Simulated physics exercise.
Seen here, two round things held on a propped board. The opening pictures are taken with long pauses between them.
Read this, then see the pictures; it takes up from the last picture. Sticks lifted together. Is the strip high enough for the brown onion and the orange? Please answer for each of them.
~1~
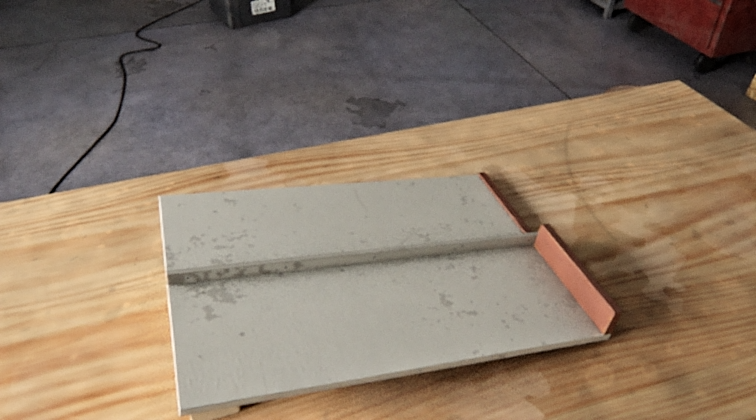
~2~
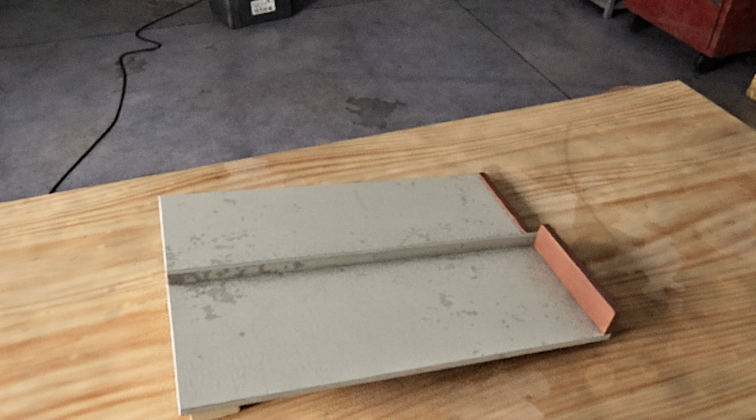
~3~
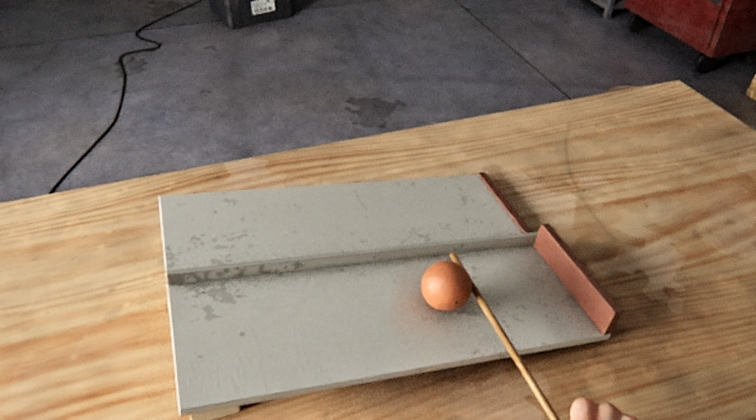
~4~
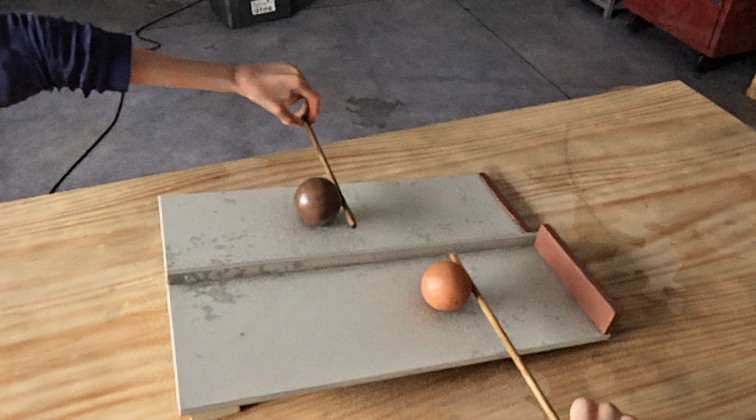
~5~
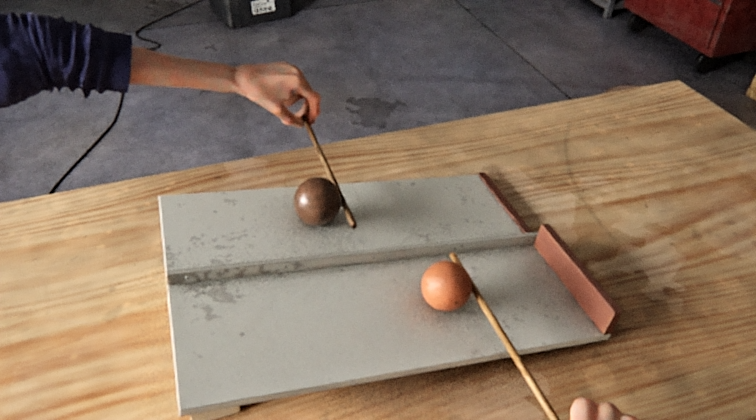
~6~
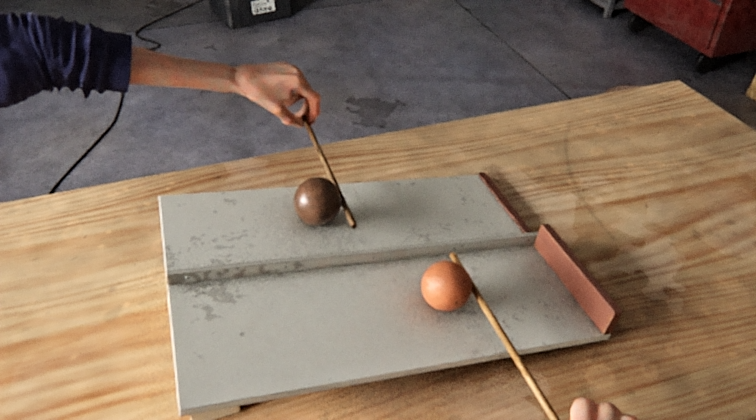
In the end the brown onion runs past the strip, the orange gets caught.
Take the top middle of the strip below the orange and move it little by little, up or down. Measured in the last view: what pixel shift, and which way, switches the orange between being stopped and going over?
Push it down about 16 pixels and it flips.
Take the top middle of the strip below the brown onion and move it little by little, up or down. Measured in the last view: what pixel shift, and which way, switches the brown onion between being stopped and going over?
Move it up by around 8 pixels.
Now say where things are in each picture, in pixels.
The first picture shows board (374, 252).
The second picture shows board (374, 252).
The third picture shows board (374, 252).
The fourth picture shows held back by the sticks; orange (447, 286); board (374, 252).
The fifth picture shows held back by the sticks; brown onion (318, 202); board (374, 252).
The sixth picture shows held back by the sticks; brown onion (318, 202); orange (447, 286); board (374, 252).
Then, 0.72 s after the last picture, brown onion rolling on the board near (456, 192); orange rolling on the board near (553, 273).
By the end, the brown onion goes over the end; the orange is held by the strip, near (553, 273).
